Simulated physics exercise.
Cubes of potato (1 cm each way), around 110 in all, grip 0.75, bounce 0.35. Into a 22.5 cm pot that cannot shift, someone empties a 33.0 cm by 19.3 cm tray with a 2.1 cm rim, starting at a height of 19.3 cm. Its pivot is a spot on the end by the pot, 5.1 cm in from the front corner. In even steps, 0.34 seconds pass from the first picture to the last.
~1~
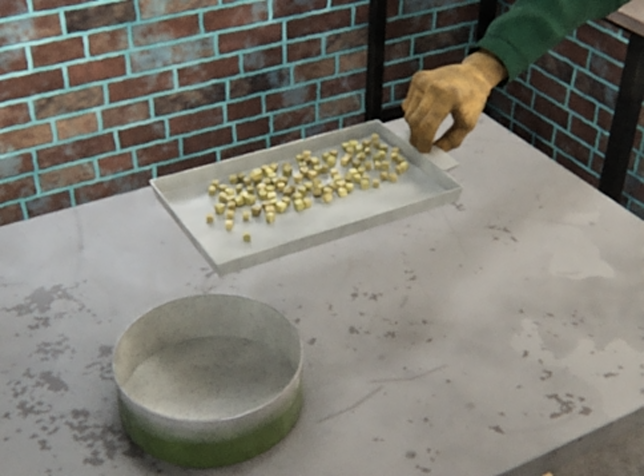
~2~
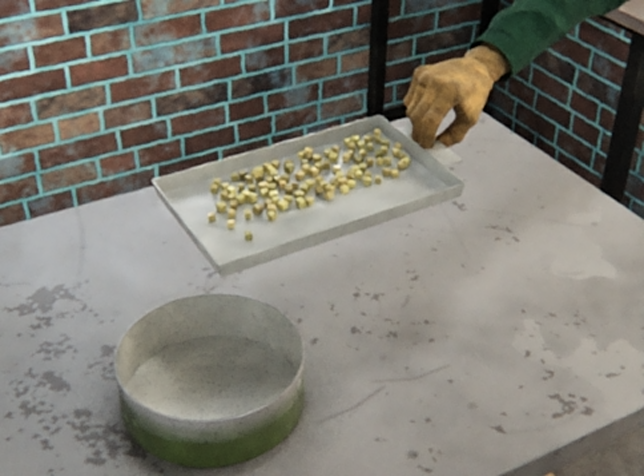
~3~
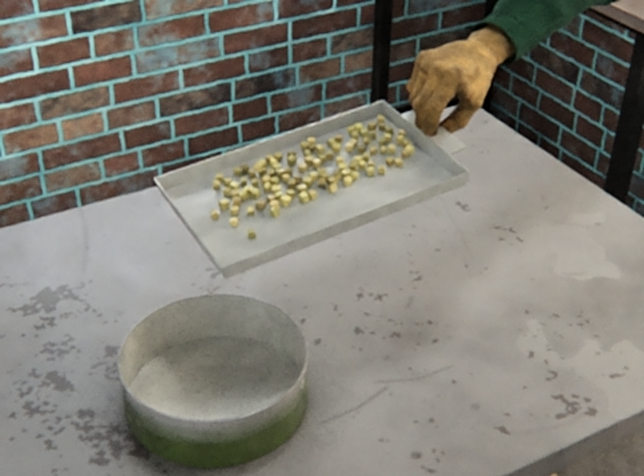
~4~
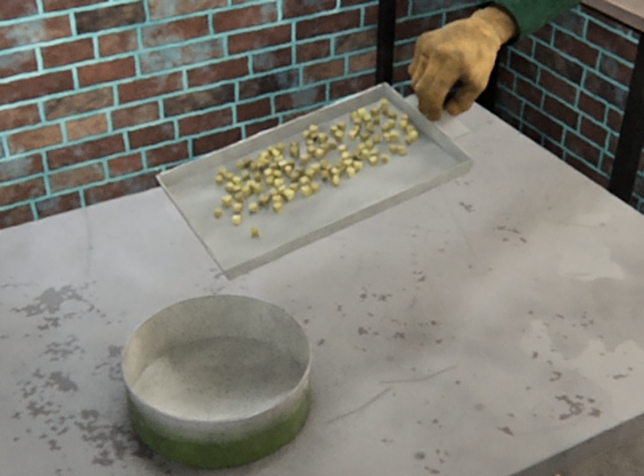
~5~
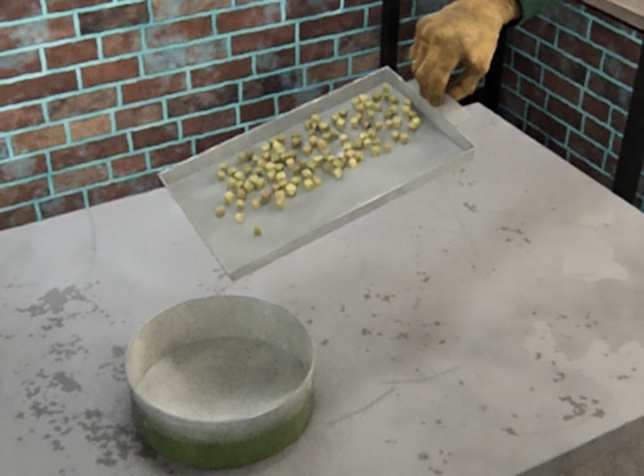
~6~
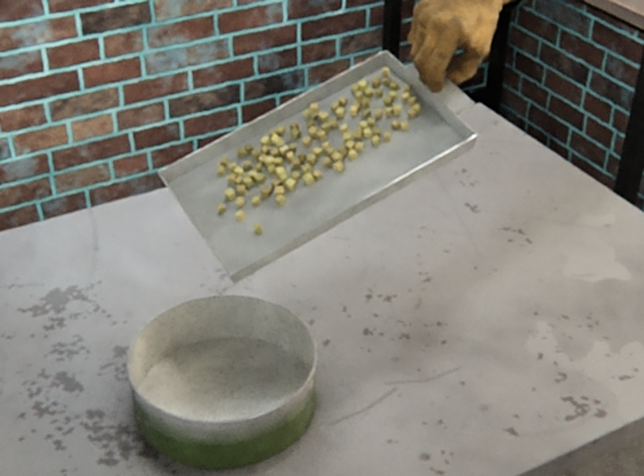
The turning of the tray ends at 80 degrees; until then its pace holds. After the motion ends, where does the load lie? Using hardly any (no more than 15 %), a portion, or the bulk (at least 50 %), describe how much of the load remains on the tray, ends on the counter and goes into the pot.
Left on the tray: A portion, counter: Hardly any, pot: The bulk.
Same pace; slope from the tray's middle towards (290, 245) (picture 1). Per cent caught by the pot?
Estimate: Some 55 per cent.
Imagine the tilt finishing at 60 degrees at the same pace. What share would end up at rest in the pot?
Then about 50 per cent.
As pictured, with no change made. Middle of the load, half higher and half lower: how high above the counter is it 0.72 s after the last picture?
Around 18 cm up.
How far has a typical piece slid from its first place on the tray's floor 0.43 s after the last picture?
By then it sits near 8 cm from where it began.
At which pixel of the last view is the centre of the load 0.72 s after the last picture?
(218, 286), roughly.
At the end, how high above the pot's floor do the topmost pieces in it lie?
It stands at some 1.5 cm.
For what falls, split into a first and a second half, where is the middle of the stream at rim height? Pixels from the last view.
Roughly (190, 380) to begin with, later roughly (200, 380).
Then, 0.43 s after the last picture, tilt 48 degrees; the tray holds 100 %, the pot 0 %.
Then, 0.72 s after the last picture, tilt 68 degrees; the tray holds 55 %, the pot 20 %.
Then, 1.11 s after the last picture, tilt 80 degrees; the tray holds 40 %, the pot 50 %.
In the end, tray 30 %, counter 5 %, pot 65 %.
